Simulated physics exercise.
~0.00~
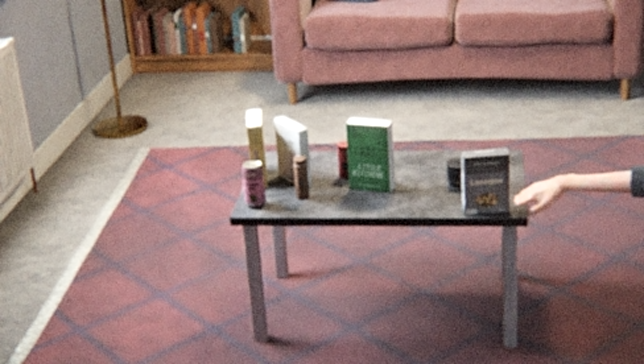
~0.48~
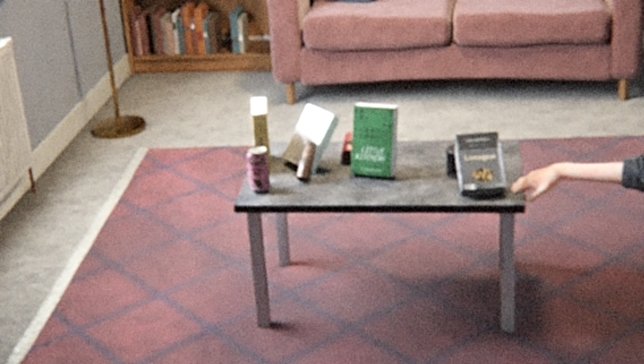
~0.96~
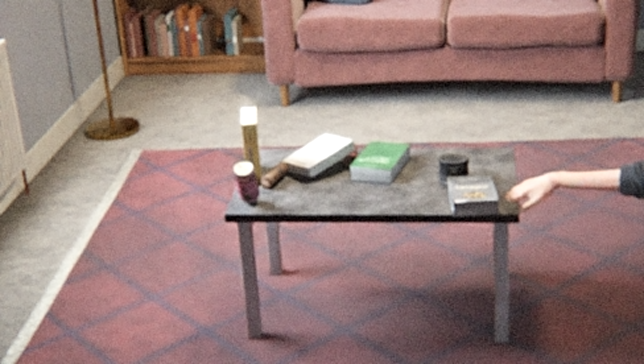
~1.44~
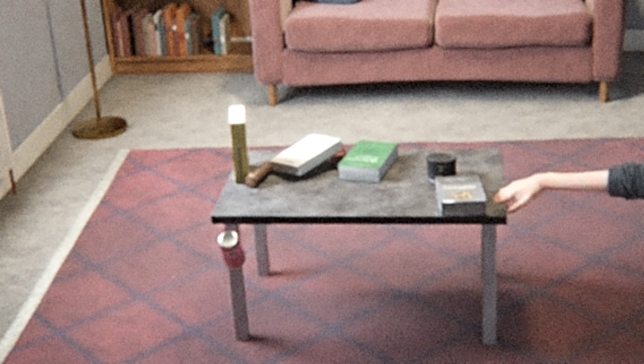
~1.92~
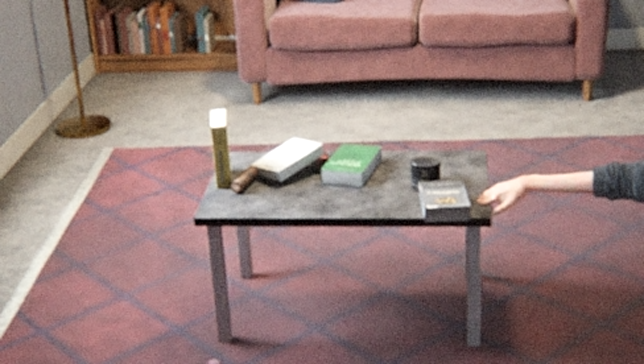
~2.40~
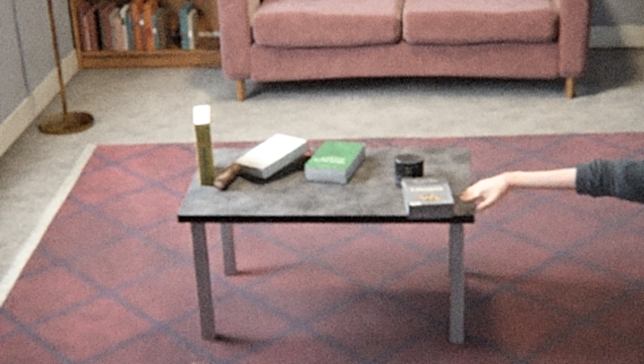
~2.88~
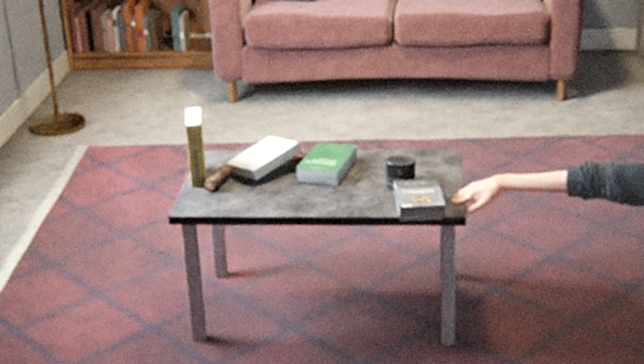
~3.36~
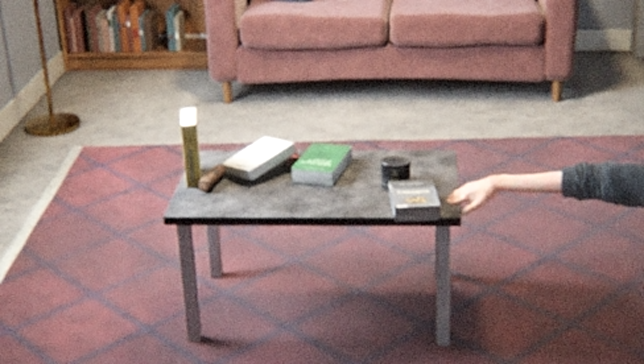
Table jolting at a hand's push, green and white books toppling, pink can falling off the left end, yellow book still standing.
